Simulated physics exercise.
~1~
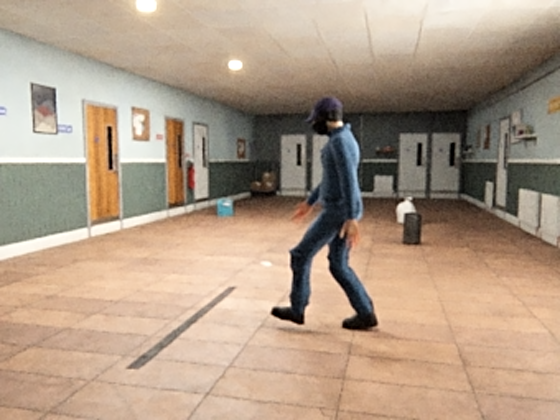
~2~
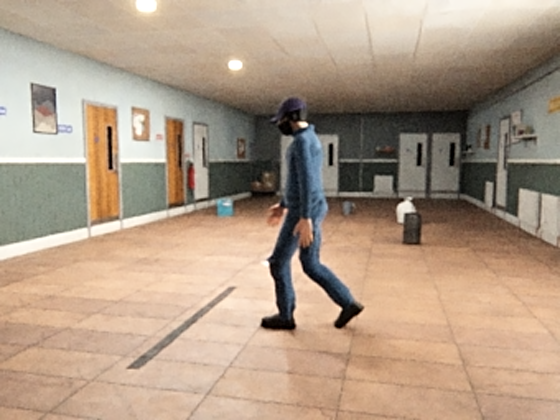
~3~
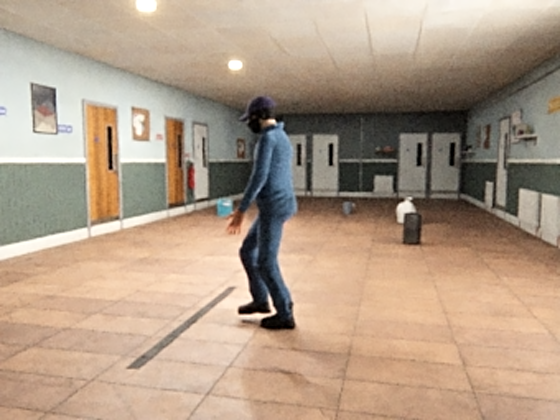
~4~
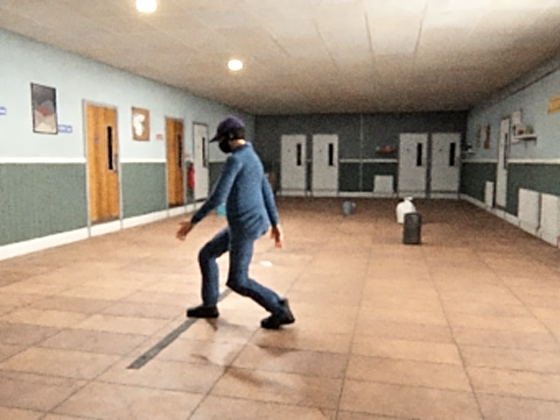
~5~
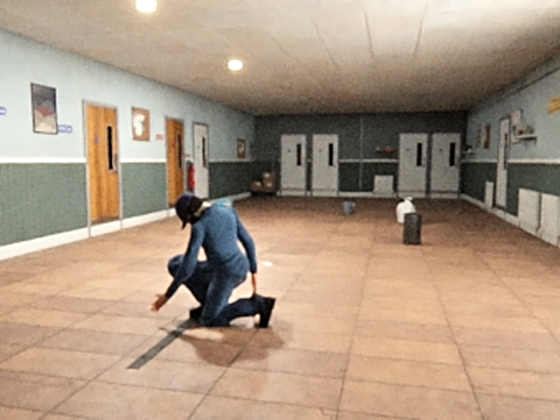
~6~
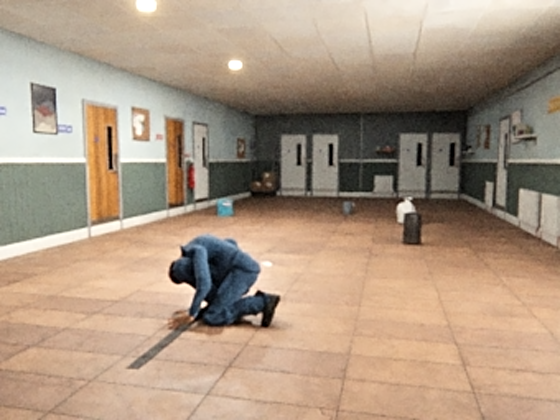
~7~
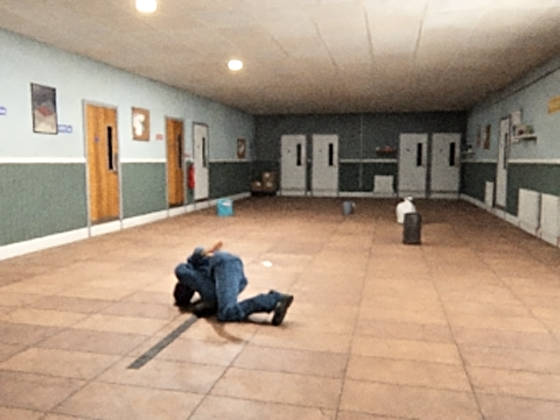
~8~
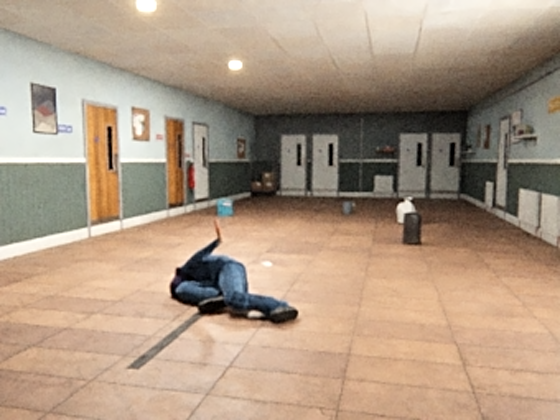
A person in a dark cap and blue clothes walks leftward across a wide, tiled hall, seen from a still viewpoint at one end. Wooden doors line the left wall, pale doors stand at the far end, and a black strip lies on the orange-brown floor, with a dark container farther back. Nearing the strip, the person steps with arms spread, sinks onto one knee and folds forward, hands to the floor. The body then rolls down onto its side. It ends lying with head and chest across the strip, hips short of it, one arm raised.
